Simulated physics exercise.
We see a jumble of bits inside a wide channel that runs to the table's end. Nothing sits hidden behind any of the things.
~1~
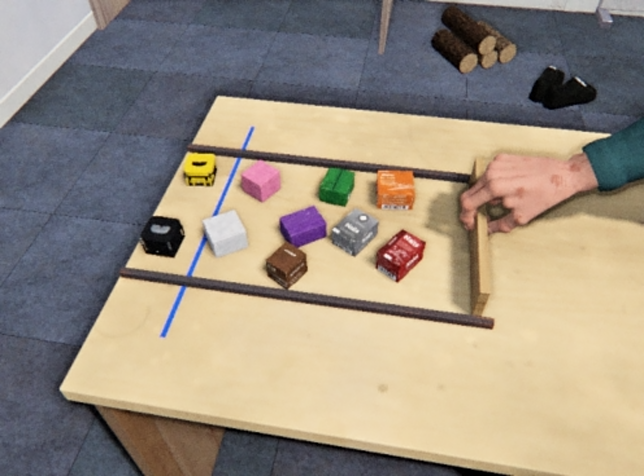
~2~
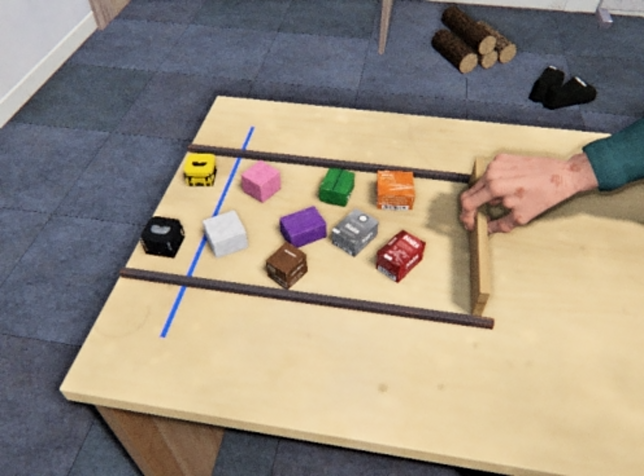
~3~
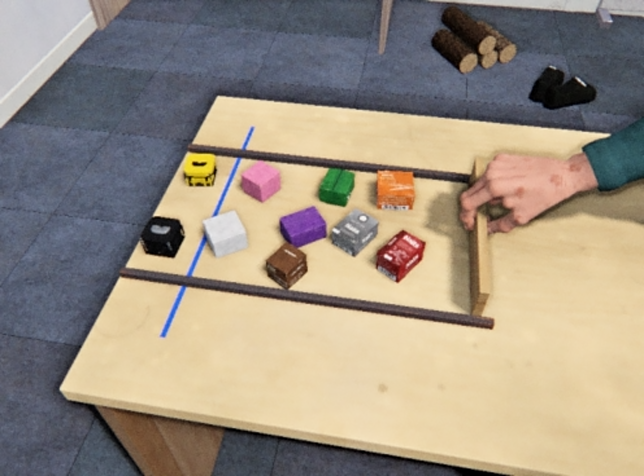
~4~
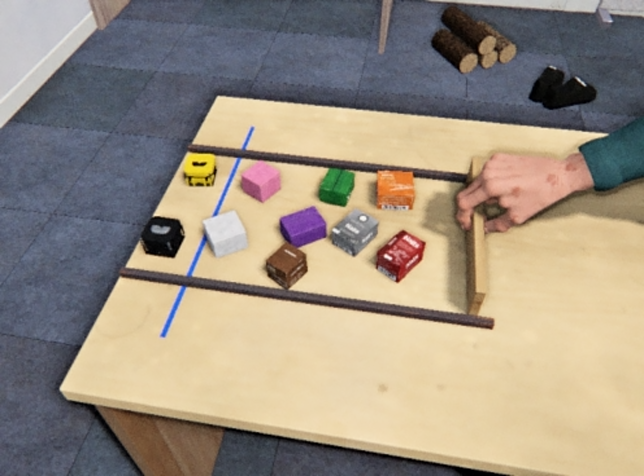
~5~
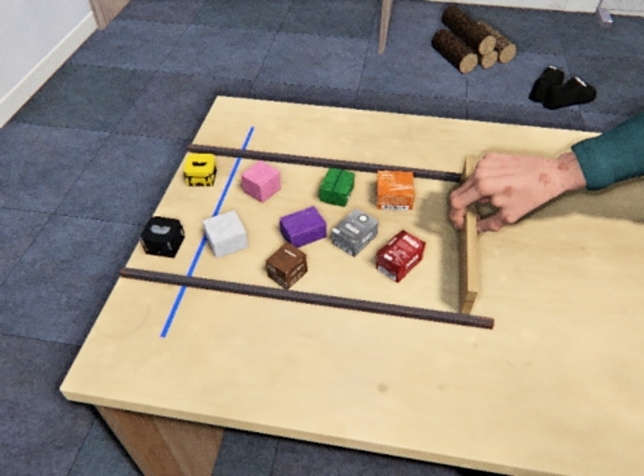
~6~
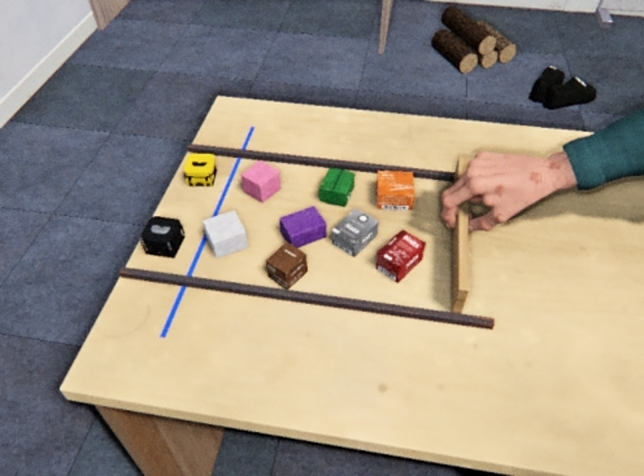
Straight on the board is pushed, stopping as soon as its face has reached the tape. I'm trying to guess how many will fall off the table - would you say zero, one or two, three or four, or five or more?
I would say three or four.
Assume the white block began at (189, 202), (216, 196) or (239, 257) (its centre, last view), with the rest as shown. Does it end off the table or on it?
Taking the places in the order given: It drops, it drops, it drops.
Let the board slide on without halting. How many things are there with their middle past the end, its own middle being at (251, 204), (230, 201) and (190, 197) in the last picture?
Over the end: 1, 3, 7.
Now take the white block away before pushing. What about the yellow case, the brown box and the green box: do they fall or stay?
So: The yellow case goes down, the brown box does not drop, the green box does not drop.
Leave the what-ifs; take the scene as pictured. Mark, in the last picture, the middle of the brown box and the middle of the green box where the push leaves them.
Going in order, first (149, 254) and next (182, 168).
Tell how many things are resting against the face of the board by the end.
Total: 3.
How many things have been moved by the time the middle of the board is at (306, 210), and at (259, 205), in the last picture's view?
First position 7; second position 10.
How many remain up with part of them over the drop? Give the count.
Counting them gives 2.
Soon after, none off yet; black case at rest near (163, 237); yellow case at rest near (201, 171); white block at rest near (225, 234).
In the end, the number that fall off is three or four; gone, pink block, yellow case and black case.
